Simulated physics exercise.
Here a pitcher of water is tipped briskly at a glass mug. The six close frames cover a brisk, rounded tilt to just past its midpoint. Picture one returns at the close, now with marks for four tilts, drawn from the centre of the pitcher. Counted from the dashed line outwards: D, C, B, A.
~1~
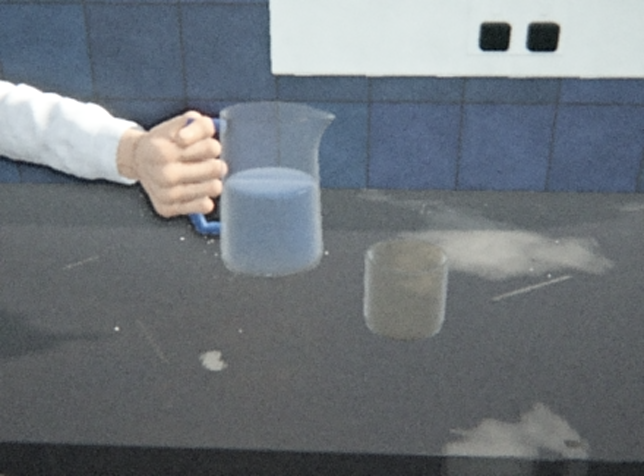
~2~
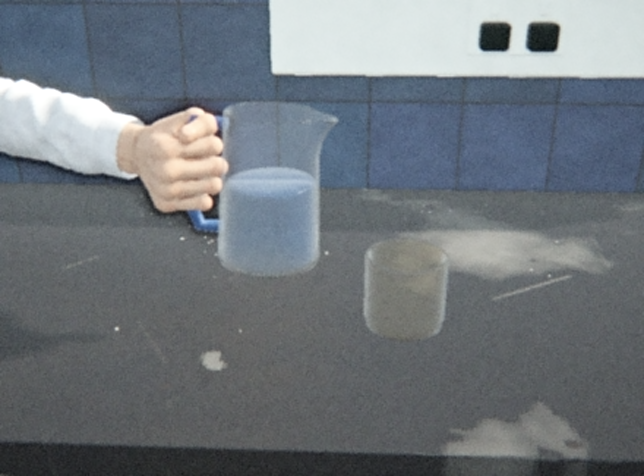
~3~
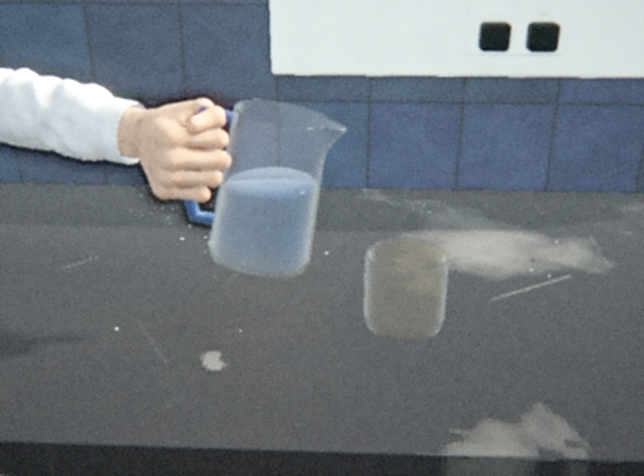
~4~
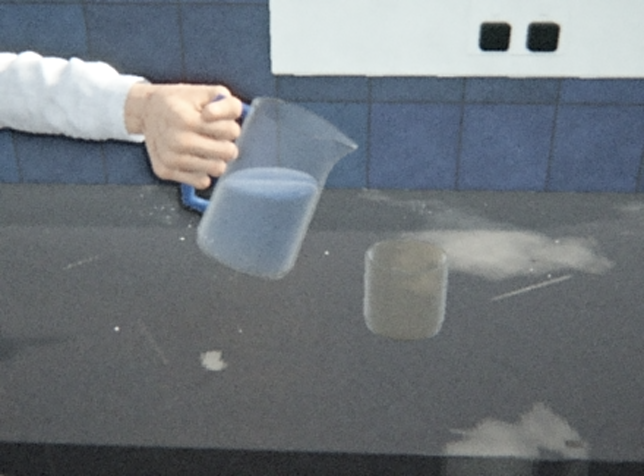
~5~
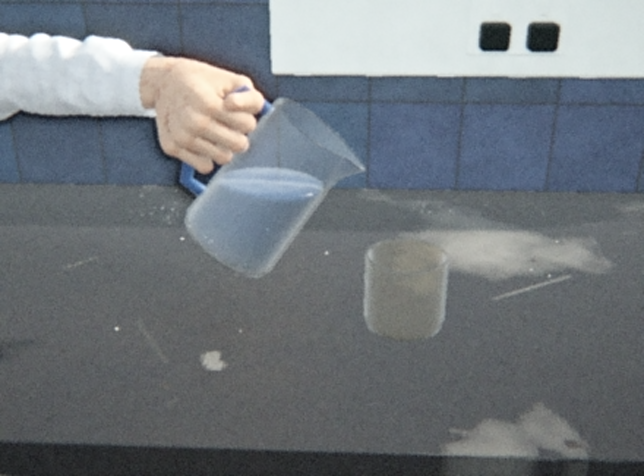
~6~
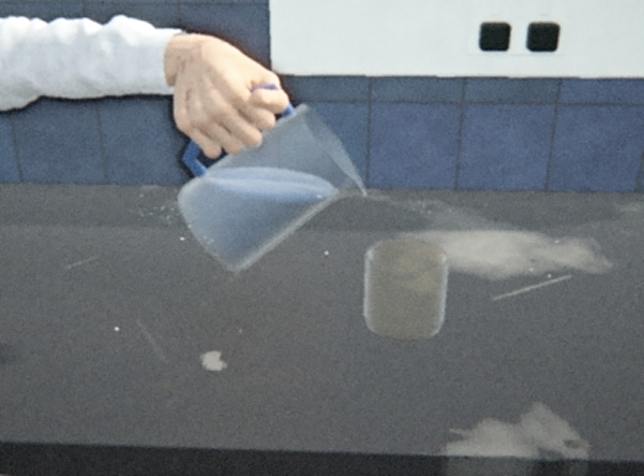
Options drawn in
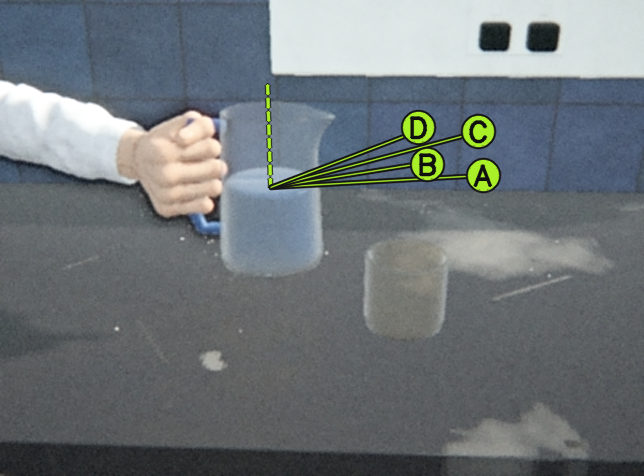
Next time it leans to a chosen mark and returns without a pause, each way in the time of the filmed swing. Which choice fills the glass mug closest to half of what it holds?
The answer is mark C.
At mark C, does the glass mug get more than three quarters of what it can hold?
No, less.
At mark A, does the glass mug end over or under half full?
Over half.
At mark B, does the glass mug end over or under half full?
Over half.
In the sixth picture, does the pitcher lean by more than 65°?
No.
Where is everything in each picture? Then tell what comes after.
Upright, lip at (332, 116); rim of the glass mug round (407, 255); nothing has left yet.
Tipped about 3°, lip at (336, 119); nothing has left yet.
Tipped about 10°, lip at (345, 129); nothing has left yet.
Tipped about 22°, lip at (355, 146); nothing has left yet.
Tipped about 37°, lip at (363, 168); nothing has left yet.
Tipped about 52°, lip at (365, 192); nothing has left yet.
On the marked copy, A at (466, 176); B at (410, 165); C at (461, 136); D at (403, 136).
If A is chosen, the glass mug ends with about 89 % of what it can hold; 3 % of the water is spilt.
If B is chosen, the glass mug ends with about 69 % of what it can hold.
If C is chosen, the glass mug ends with about 48 % of what it can hold.
If D is chosen, the glass mug ends with about 28 % of what it can hold.
